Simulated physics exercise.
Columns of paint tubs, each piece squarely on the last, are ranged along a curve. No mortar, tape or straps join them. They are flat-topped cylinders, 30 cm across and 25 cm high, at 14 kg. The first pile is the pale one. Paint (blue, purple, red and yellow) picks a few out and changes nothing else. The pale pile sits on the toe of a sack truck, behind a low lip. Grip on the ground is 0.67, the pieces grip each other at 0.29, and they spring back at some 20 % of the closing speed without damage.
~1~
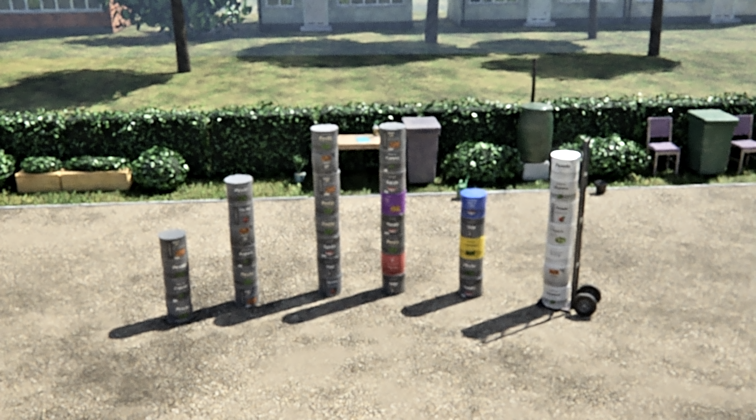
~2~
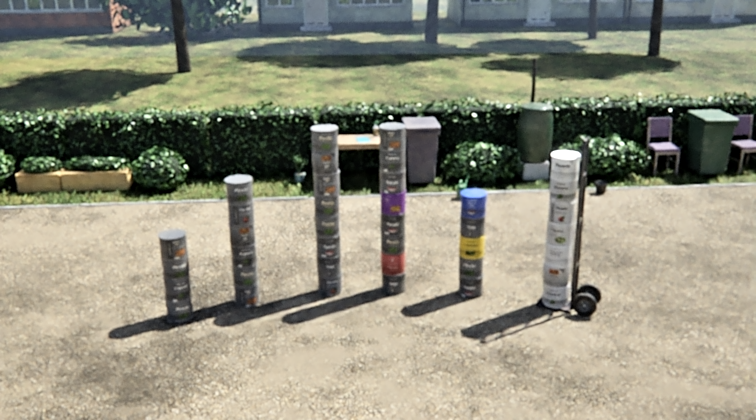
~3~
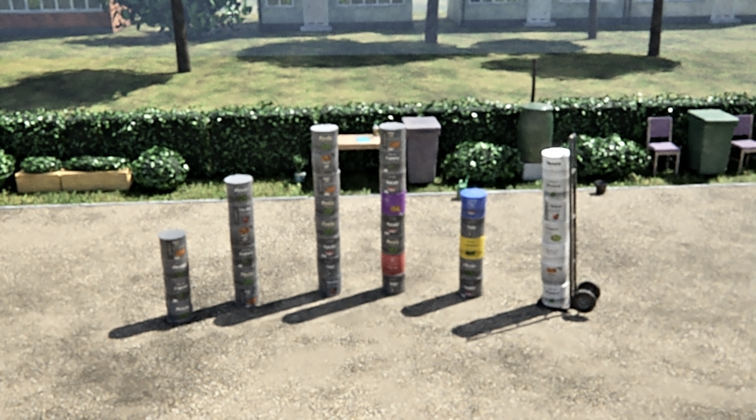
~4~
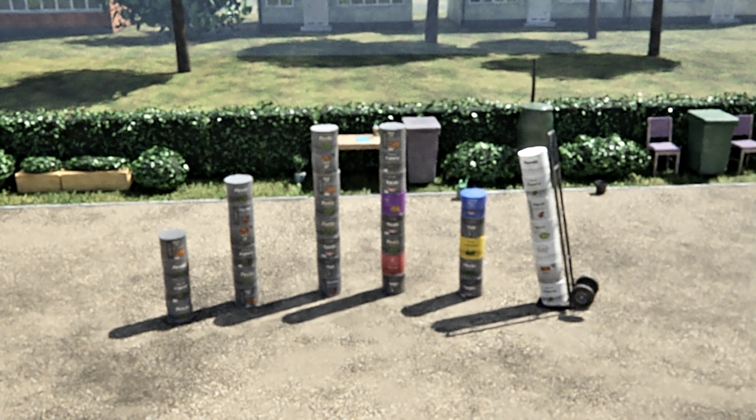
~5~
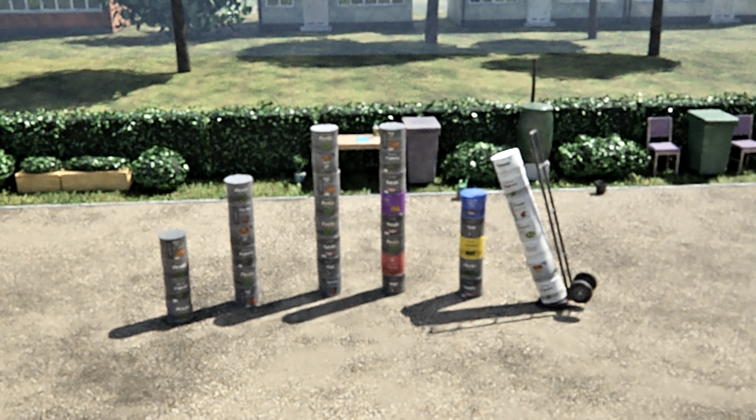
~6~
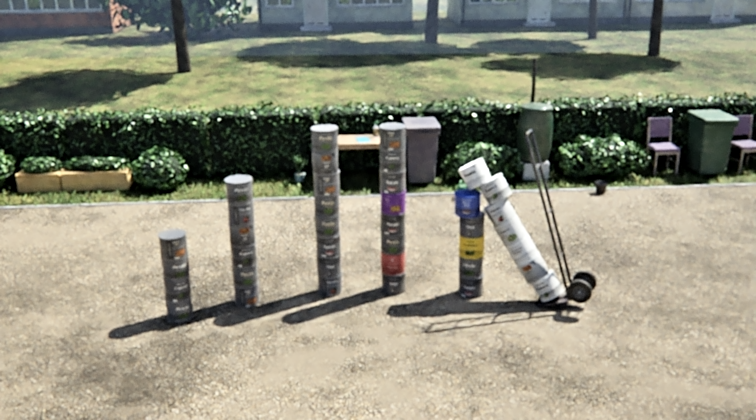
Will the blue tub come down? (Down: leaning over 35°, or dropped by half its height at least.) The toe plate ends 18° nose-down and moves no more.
That tub drops.
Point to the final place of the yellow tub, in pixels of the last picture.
Around (411, 264).
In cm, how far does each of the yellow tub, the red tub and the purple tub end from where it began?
About: Yellow 100, red 0, purple 10.
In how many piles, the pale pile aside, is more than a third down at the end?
1 of them.
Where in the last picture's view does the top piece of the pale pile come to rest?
Near (332, 269).
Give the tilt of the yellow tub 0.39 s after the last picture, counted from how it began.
Roughly 20°.
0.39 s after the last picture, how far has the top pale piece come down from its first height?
About 30 cm.
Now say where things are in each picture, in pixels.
In the first picture (each place is the centre of the face we see best), truck frame (582, 178) 0° forward; blue tub (472, 208); purple tub (393, 205); yellow tub (470, 249); the others all in place.
The second picture shows truck frame (581, 178) 0° forward; blue tub (472, 208).
The third picture shows truck frame (570, 174) 4° forward, top of the pale pile leaning 3°; blue tub (472, 208); the others all in place.
The fourth picture shows truck frame (553, 171) 11° forward, top of the pale pile leaning 12°; blue tub (472, 208); the others all in place.
The fifth picture shows truck frame (539, 169) 17° forward, top of the pale pile leaning 22°; blue tub (472, 208); the others all in place.
The sixth picture shows truck frame (535, 169) 18° forward, top of the pale pile leaning 31°; blue tub (467, 207) moved 7 cm; yellow tub (470, 249); purple tub (393, 205); one has shifted.
Then, 0.39 s later than the last frame, 7 of the pale pile down; none of the 31 other tubs down, 5 disturbed; blue tub tilted 19°; yellow tub tilted 19°.
Then, 1.05 s later than the last frame, 7 of the pale pile down; 5 of the 31 other tubs down; blue tub tilted 25°, 71 cm lower; yellow tub on its side.
When it is over, 7 of the pale pile down; 5 of the 31 other tubs down; blue tub on its side; yellow tub on its side; purple tub moved 56 mm. In pixels of the last frame, middles, blue tub near (317, 231), yellow tub near (411, 264).
